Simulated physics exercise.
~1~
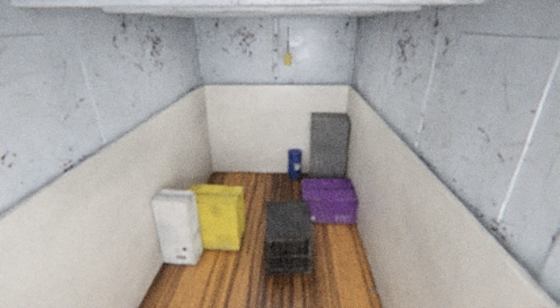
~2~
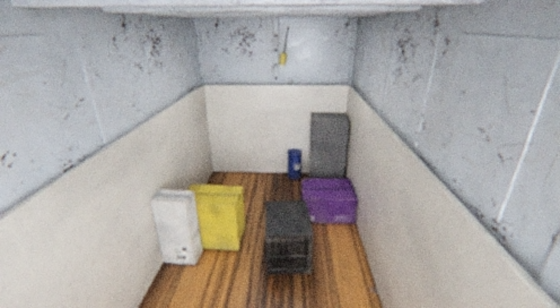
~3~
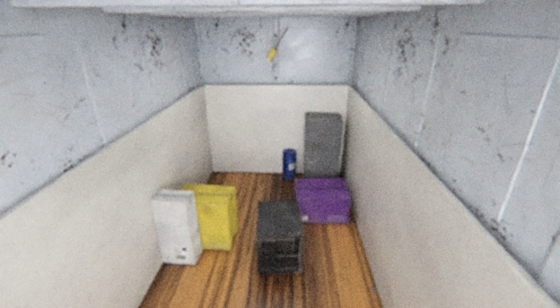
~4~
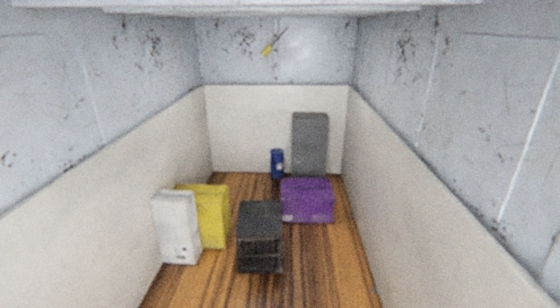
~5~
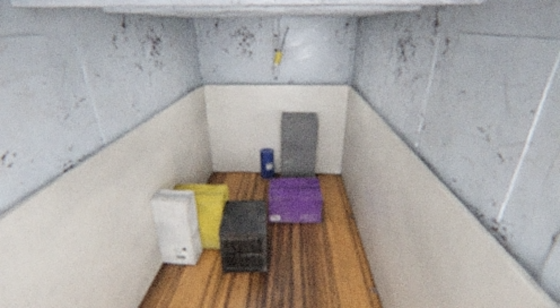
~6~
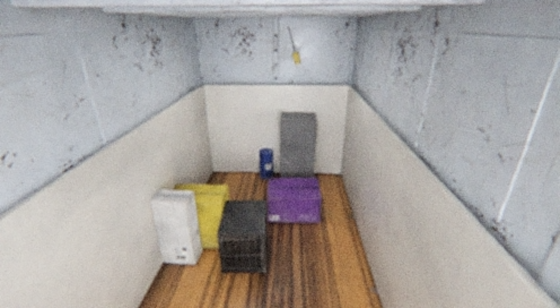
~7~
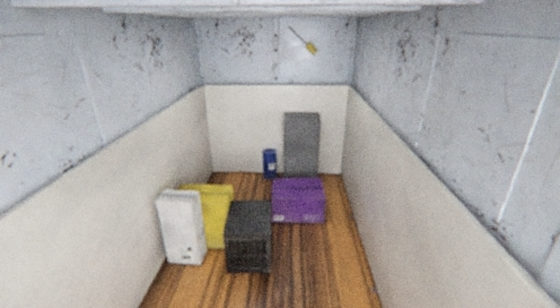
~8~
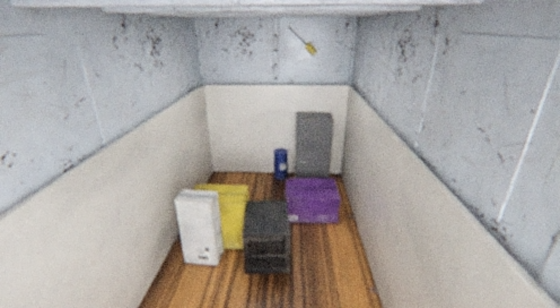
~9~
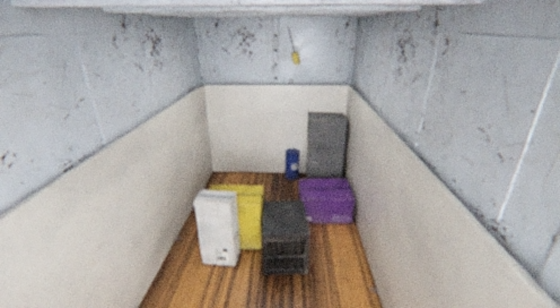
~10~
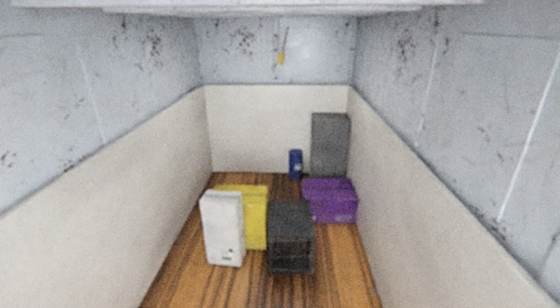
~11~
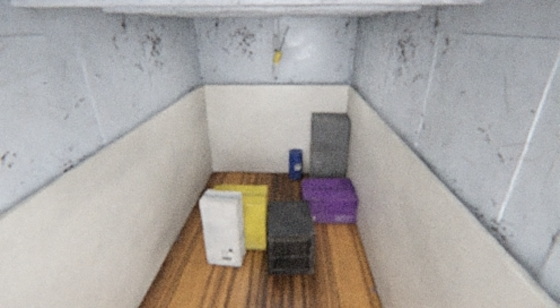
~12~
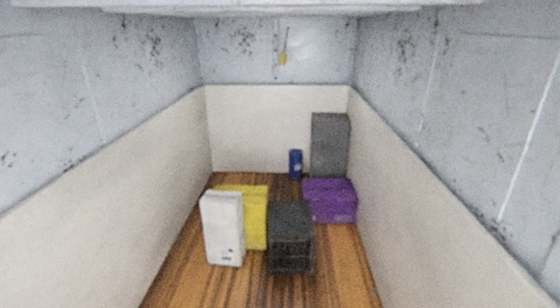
Loose boxes slide about the wood-floored load bay of a van, seen from behind and looking toward the front wall. A white box stands at the left beside a yellow one, a black chest sits near the middle, and a purple box, a tall grey box and a blue canister are at the right, beneath a small yellow hanging object. The chest, purple box, grey box and canister slide left as the hanging object swings. Then they slide back right, and the white and yellow boxes shift right too. Everything settles, the white box still upright close to the chest.
